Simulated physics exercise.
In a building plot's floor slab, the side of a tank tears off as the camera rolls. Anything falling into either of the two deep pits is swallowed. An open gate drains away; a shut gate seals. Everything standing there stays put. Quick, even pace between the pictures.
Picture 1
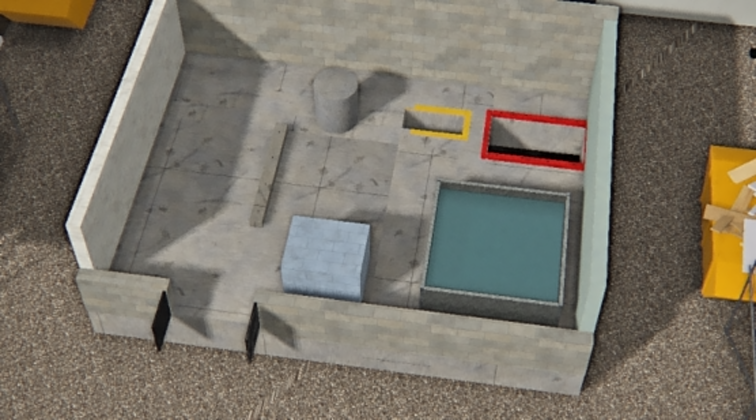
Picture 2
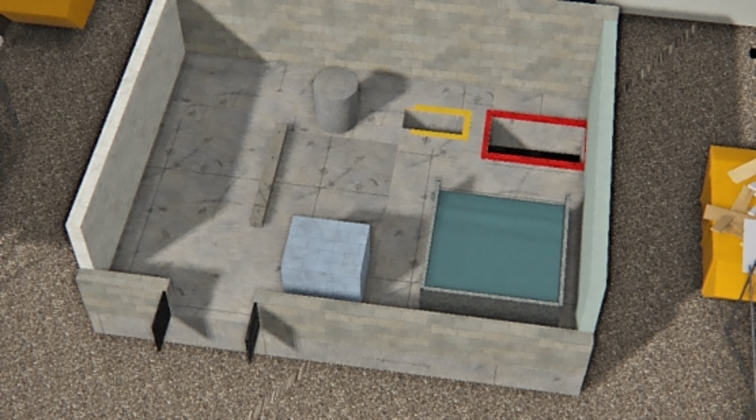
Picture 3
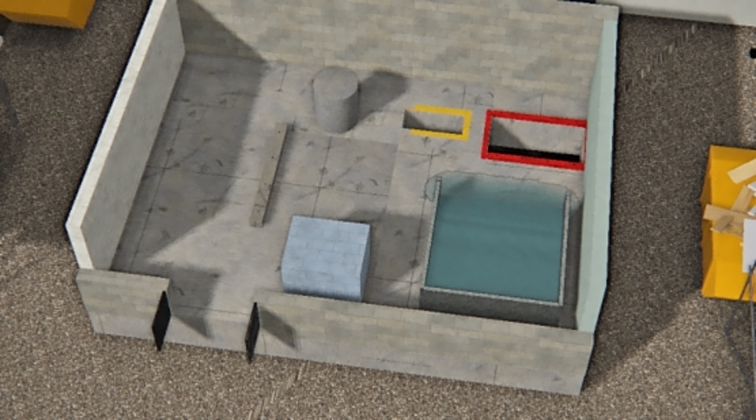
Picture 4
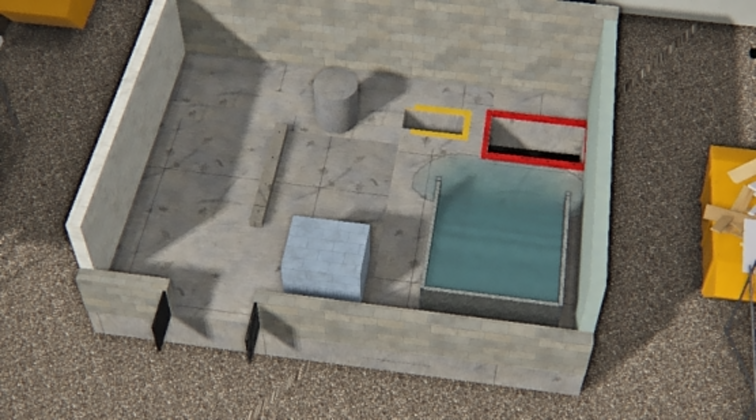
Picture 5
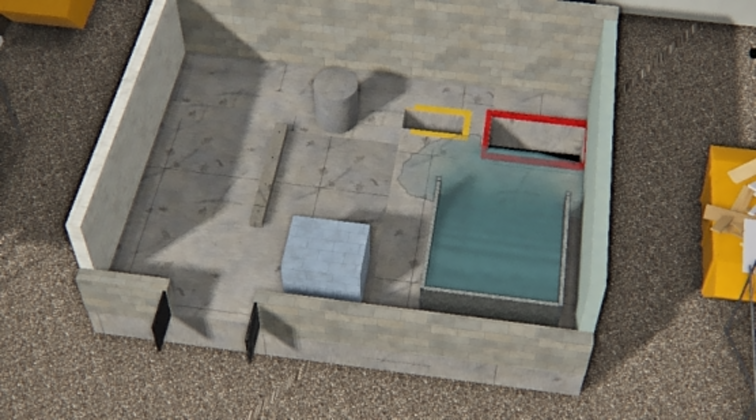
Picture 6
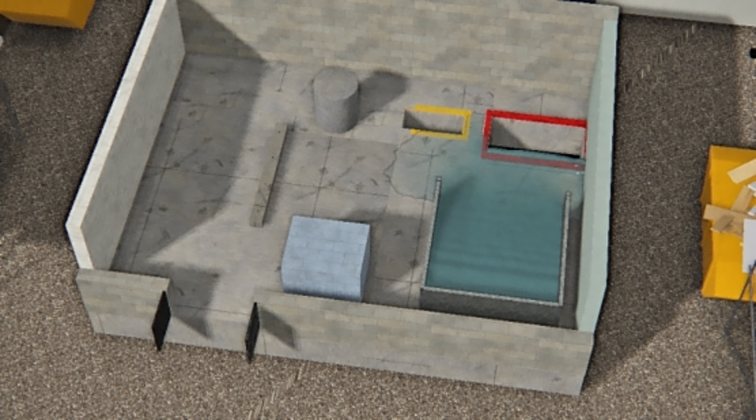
Teal water pours from the tank's far side and spreads across the grey floor slab.
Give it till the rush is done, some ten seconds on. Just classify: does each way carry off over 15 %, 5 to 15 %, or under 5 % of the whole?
The gate carries off under 5 %; the yellow pit carries off over 15 %; the red pit carries off over 15 %.
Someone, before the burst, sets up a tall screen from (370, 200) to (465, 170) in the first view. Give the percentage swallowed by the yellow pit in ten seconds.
Yellow: 8 %.
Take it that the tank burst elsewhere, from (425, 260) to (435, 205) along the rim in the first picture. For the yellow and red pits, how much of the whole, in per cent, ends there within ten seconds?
In percent: Yellow 8, red 0.
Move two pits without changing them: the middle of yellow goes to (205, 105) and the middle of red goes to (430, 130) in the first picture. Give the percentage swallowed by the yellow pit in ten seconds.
So the yellow pit ends up with 12 in a hundred.
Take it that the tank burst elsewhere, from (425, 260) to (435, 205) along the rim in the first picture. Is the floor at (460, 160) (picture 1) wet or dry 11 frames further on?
Untouched.
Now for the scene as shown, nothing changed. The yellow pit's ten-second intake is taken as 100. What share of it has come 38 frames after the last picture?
I get 85 per cent.
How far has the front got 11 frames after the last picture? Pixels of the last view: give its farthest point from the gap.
Close to (365, 83).
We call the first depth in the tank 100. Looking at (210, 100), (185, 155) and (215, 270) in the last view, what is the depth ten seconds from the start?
First 4, next 2, last 0 in a hundred.
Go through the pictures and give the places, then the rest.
In the first picture, still water in the tank at (497, 243).
In the second picture, the front is at (434, 199), out from the gap on the tank's far side.
In the third picture, the front is at (429, 186), out from the gap on the tank's far side.
In the fourth picture, water pours out on the tank's far side and has run to (583, 187).
In the fifth picture, the front is at (429, 149), out from the gap on the tank's far side.
In the sixth picture, water pours out on the tank's far side and has run to (474, 115).
A moment on, water covers 15 % of the floor; the gate 0 %, the yellow pit 3 %, the red pit 11 %.
Next, water covers 20 % of the floor; the gate 0 %, the yellow pit 8 %, the red pit 23 %.
Then, water covers 25 % of the floor; the gate 0 %, the yellow pit 15 %, the red pit 33 %.
Later, water covers 45 % of the floor; the gate 0 %, the yellow pit 20 %, the red pit 37 %.
In the end, water covers 60 % of the floor; the gate 0 %, the yellow pit 24 %, the red pit 37 %.
